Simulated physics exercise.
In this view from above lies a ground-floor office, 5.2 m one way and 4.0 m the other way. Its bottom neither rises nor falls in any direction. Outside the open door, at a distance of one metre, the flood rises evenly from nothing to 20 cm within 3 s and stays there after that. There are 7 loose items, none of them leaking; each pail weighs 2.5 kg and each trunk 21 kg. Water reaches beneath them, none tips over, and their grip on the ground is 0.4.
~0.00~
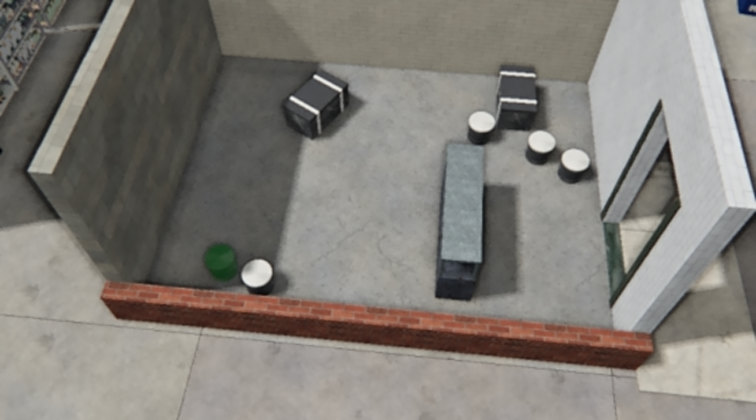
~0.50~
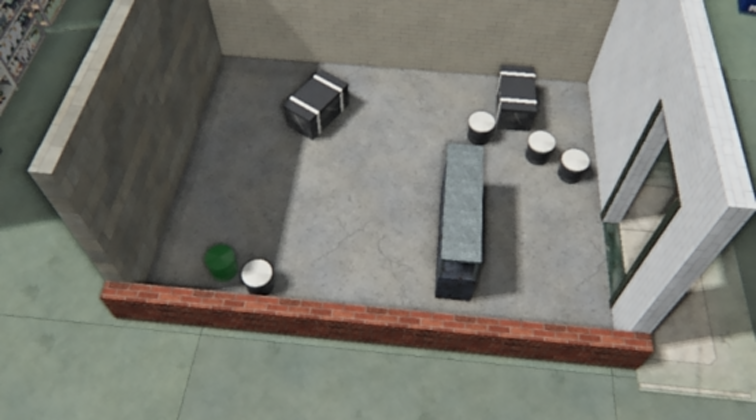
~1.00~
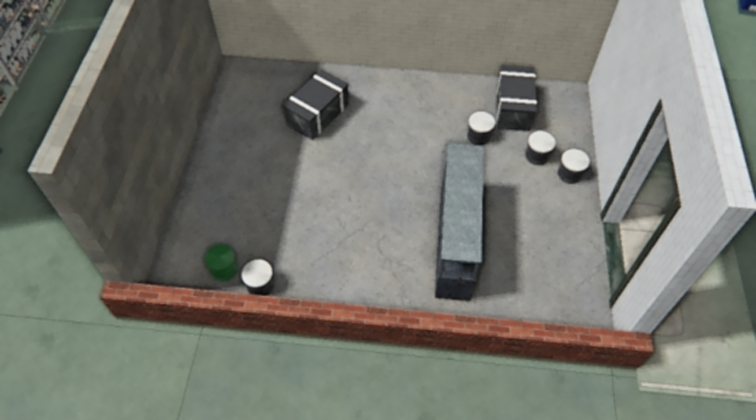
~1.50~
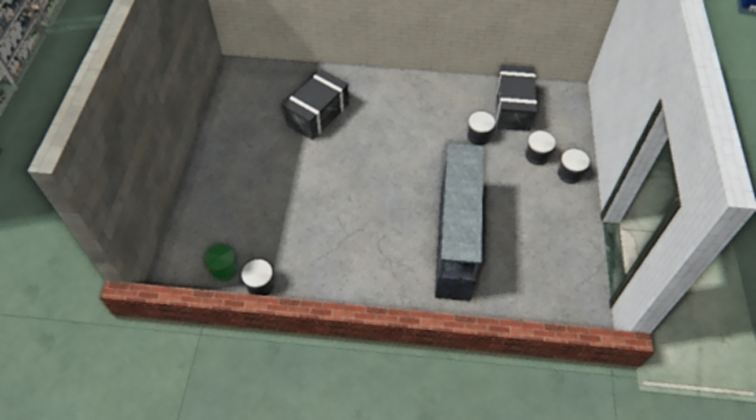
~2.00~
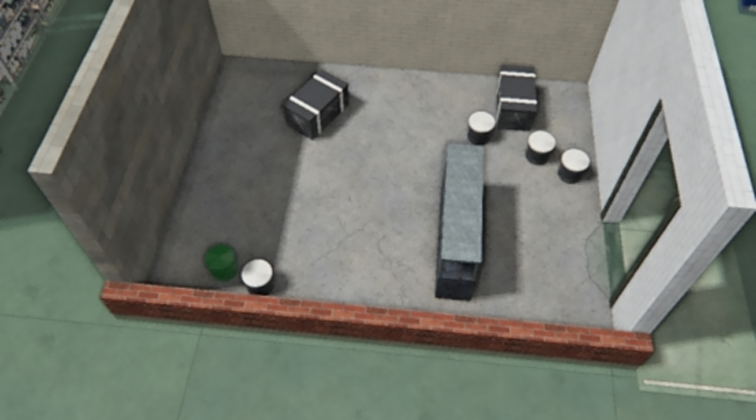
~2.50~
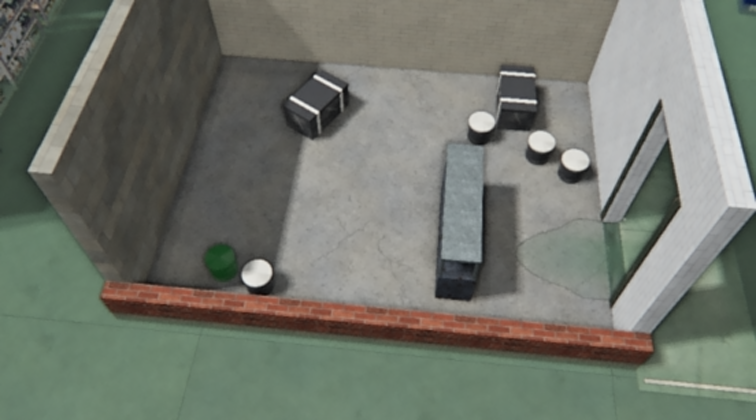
At first, the grey floor of the walled room is dry, with crates, white-topped containers and a green pail around a long counter. Greenish water covers the ground outside, then a thin, clear sheet slips through the right-hand doorway and fans leftward across the floor, while the objects stay still.
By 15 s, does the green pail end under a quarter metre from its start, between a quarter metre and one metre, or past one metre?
Between a quarter metre and one metre.
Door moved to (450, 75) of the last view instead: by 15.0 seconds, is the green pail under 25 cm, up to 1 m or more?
Result for the green pail - displaced a long way.
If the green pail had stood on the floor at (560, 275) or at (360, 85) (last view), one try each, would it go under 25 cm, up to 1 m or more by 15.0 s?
In turn: It travels far; it travels far.
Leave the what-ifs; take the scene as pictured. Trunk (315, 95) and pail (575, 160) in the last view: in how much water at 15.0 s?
5 and 9 cm.
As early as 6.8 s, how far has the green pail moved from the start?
About 0 cm.
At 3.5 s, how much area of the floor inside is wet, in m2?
Wet: Near 3.0 m2.
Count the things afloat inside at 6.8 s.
Then: 1.
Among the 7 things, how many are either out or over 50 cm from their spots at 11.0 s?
3 in all.
After 3.5 s the green pail is near (219, 257), 0.0 m from its start, aground; 0 afloat.
After 6.8 s the green pail is near (218, 257), 0.0 m from its start, aground; 1 afloat.
After 11.0 s the green pail is near (175, 242), 0.5 m from its start, afloat; 6 afloat.
After 15.0 s the green pail is near (194, 216), 0.6 m from its start, afloat; 6 afloat.
